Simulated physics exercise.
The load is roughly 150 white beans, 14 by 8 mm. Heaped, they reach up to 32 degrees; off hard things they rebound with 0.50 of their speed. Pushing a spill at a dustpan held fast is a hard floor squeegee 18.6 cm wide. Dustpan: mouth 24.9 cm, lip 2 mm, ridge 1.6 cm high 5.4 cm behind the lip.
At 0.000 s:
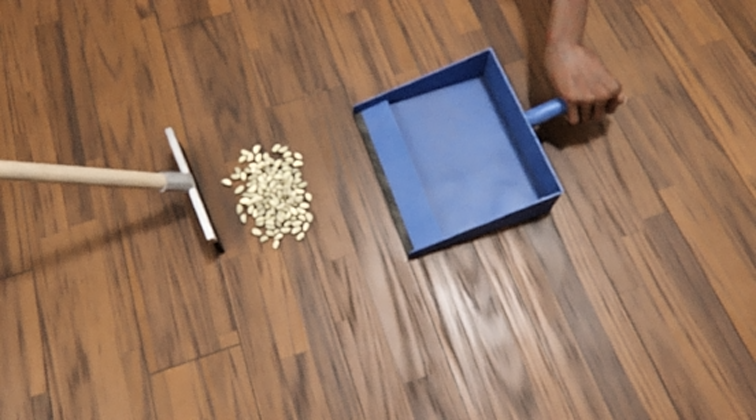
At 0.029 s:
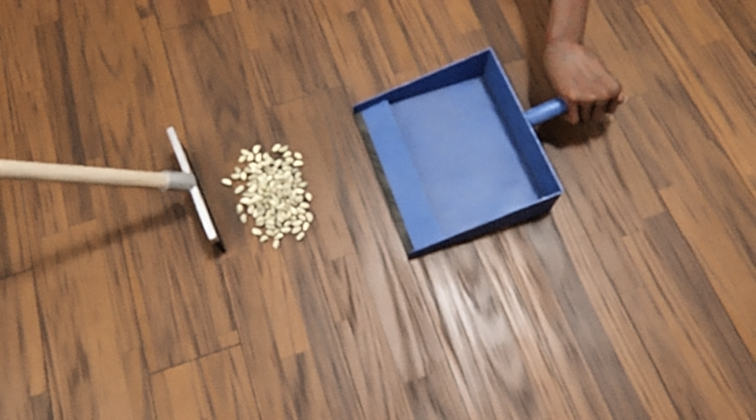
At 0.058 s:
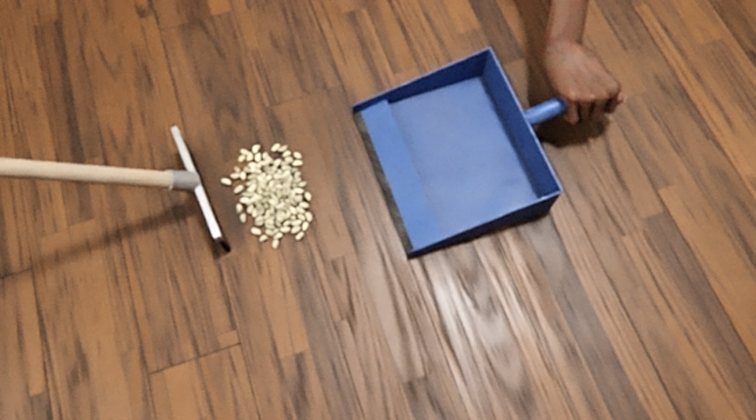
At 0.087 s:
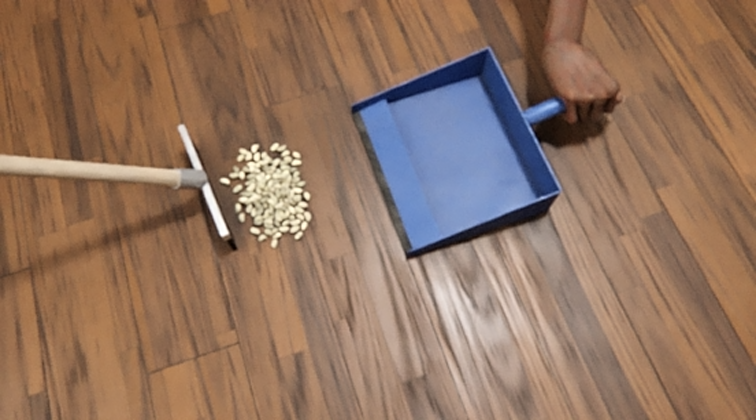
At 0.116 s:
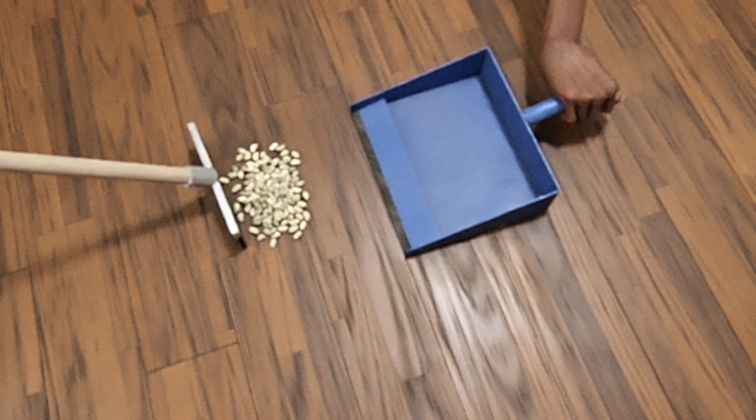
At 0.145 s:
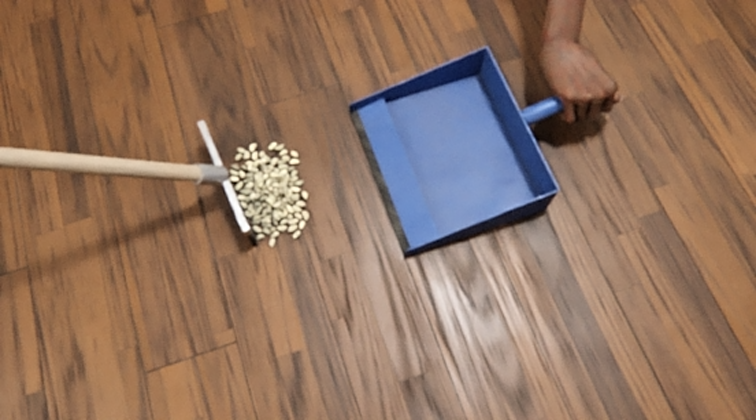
Squeegee on a pale pole edging right across a wood floor and nudging a pile of white beans, while a hand holds a blue dustpan still.
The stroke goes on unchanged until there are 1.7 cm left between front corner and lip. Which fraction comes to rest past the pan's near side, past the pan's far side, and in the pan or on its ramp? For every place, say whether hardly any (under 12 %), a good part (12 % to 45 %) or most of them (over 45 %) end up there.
Outcome: Near side: A tiny portion, far side: A tiny portion, pan: A sizeable portion.
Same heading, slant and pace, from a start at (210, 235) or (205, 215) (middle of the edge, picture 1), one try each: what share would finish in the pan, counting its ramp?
First try about 20 per cent, second about 30 per cent.
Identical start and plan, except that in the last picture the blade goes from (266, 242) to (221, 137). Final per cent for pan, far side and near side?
The pan gets 30, the far side 5 and the near side 0.
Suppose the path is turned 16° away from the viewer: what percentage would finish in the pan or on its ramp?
In that case around 40 per cent.
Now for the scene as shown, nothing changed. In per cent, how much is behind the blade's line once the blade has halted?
I'd say close to 5 per cent.
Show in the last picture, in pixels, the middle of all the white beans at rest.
Centre at rest: Approx. (370, 167) px.
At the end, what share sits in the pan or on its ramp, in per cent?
Roughly 35 %.
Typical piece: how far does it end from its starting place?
Roughly 16 cm.
After 0.32 s, middle of the blade 11 cm from the lip; 0 % over the lip, far side 5 %, near side 0 %.
After 0.43 s, middle of the blade 5 cm from the lip; 0 % over the lip, far side 5 %, near side 0 %.
Then, at 0.68 s, middle of the blade 3 cm from the lip; 40 % over the lip, far side 5 %, near side 5 %.
At rest (1.5 s), near side 5 %, far side 5 %, pan 35 %, in front of the lip or behind the blade 55 %.
